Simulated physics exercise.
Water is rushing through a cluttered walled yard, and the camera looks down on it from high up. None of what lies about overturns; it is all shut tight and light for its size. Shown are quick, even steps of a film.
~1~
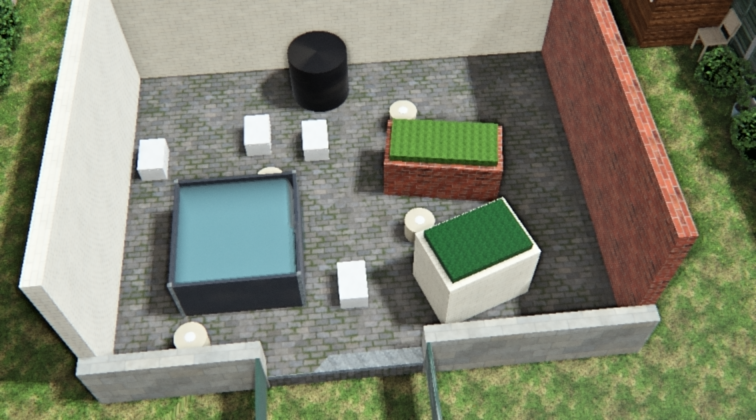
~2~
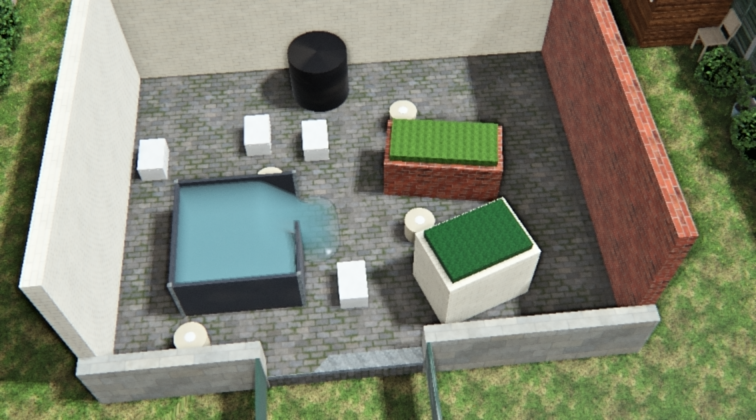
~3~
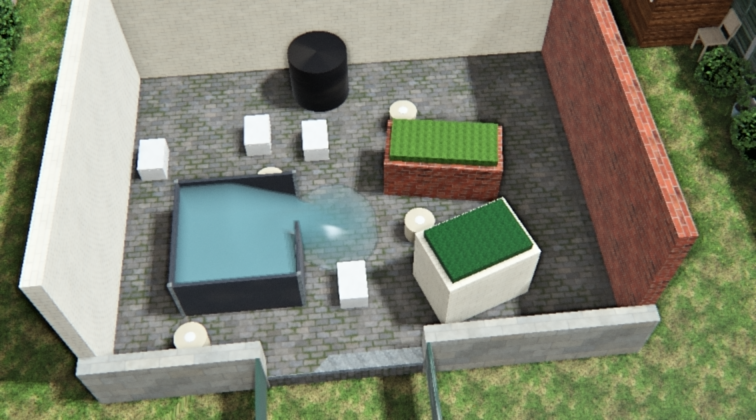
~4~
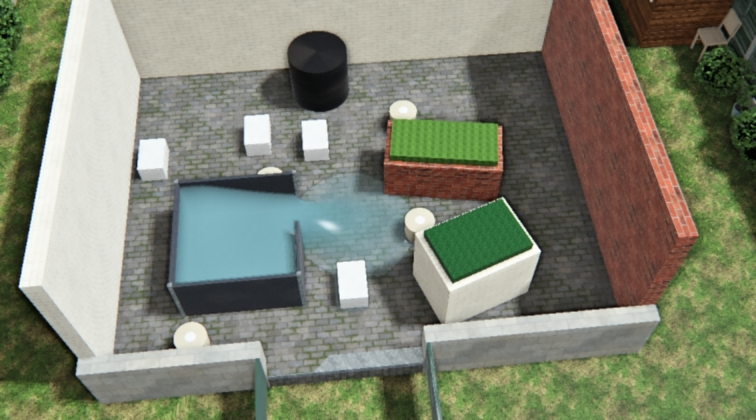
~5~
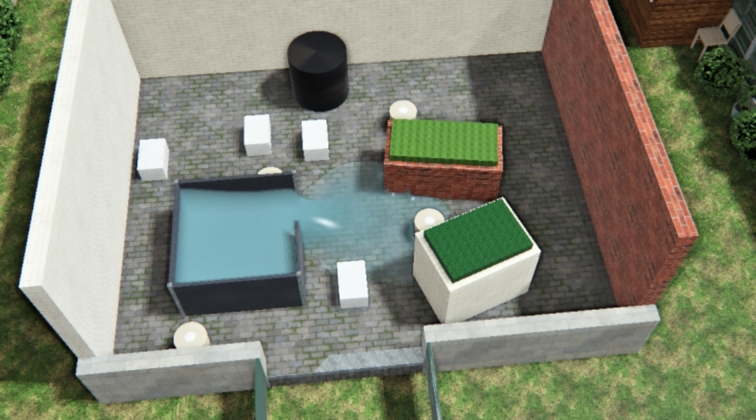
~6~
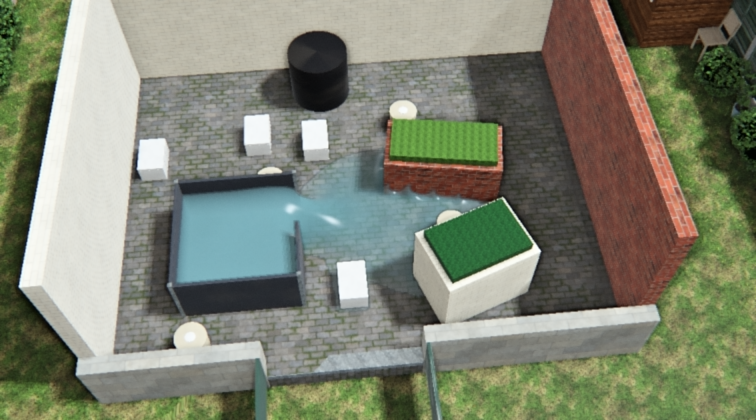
Water pouring from a dark-walled tank across a walled paved yard, spreading between two grass-topped blocks and pushing a round tub rightward.
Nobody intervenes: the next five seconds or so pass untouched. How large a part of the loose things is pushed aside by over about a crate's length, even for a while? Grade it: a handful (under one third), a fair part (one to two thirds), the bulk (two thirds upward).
A handful.
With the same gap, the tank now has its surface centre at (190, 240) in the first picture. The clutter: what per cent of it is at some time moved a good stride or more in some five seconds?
Roughly 50 in a hundred.
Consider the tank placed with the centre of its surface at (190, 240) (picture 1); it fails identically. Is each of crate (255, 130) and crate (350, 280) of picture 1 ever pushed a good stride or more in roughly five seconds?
In the order asked: Lacked the distance and got displaced that much.
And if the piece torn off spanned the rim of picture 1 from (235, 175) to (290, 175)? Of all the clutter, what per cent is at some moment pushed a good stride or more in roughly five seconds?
About 60 %.
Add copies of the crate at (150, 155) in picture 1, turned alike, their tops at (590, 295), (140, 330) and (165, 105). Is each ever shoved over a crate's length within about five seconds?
In sequence: Pushed clear, doesn't go far, doesn't go far.
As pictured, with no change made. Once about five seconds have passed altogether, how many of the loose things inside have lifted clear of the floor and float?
Tally at that point: 0.
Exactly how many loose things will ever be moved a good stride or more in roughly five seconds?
Number: 2.
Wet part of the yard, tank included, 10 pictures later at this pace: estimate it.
It comes to some 45 in a hundred.
A moment on, 1 of 8 are well off their spots; 0 afloat.
Next, 2 of 8 are well off their spots; 1 afloat.
Later, 2 of 8 are well off their spots; 0 afloat.
In the end, 2 of 8 are well off their spots, and 2 have been at some point; 0 afloat.
